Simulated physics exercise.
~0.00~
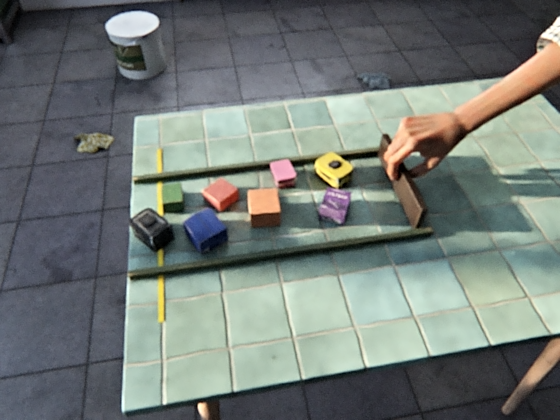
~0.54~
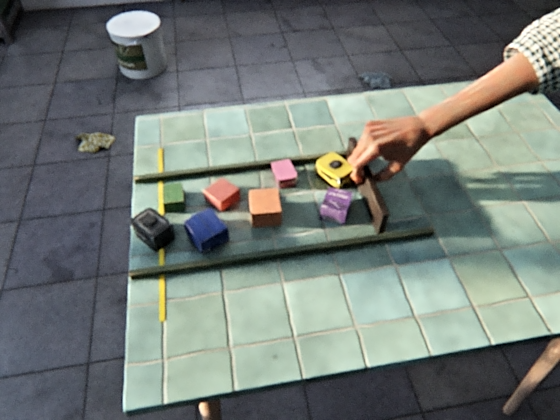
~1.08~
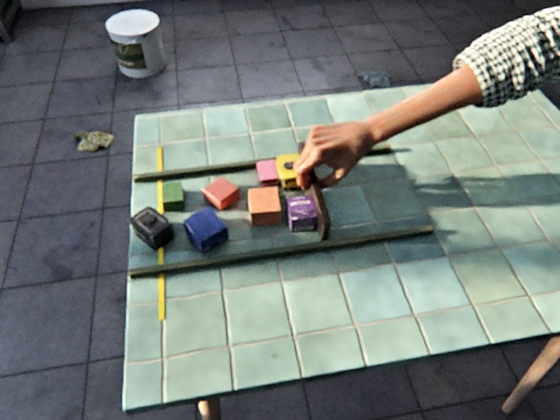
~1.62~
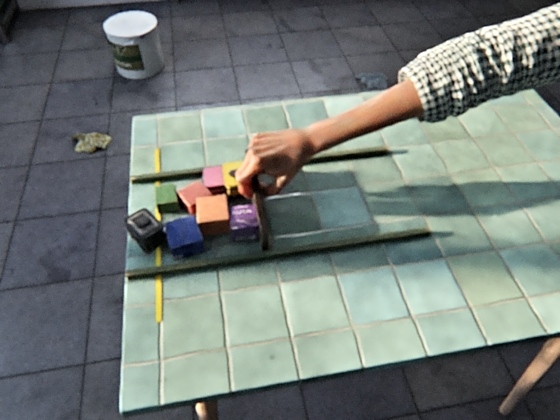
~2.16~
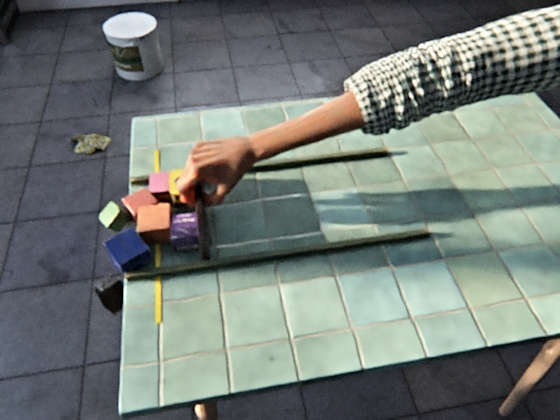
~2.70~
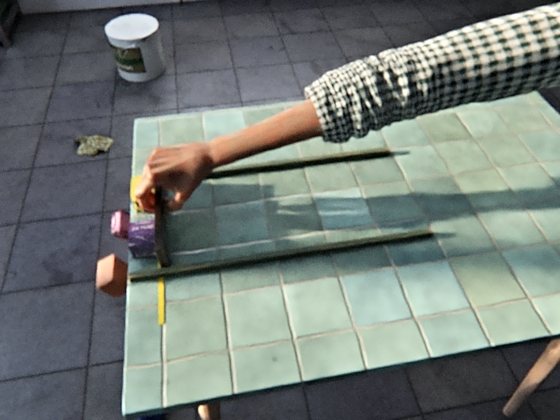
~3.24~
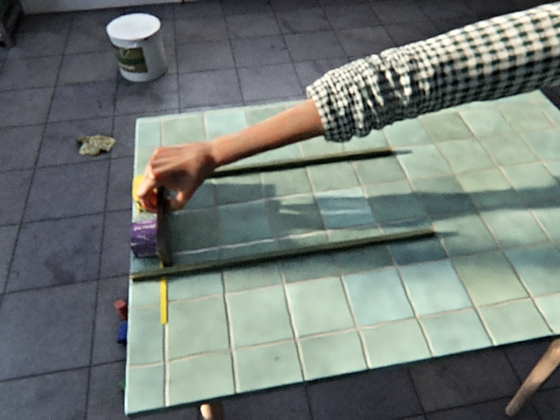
A hand in a checked sleeve slides a dark upright board leftward along a wide channel on a pale green tiled table, seen from above by a slightly swaying camera. Ahead of it lie black, green, blue, red, orange, pink, purple and yellow blocks and cases, with yellow tape near the left end. The board gathers the purple and yellow pieces, then bunches everything together. The black case tips off the edge first, and the green, blue, red, orange and pink pieces follow. The board stops near the tape, leaving only purple and yellow on the table.
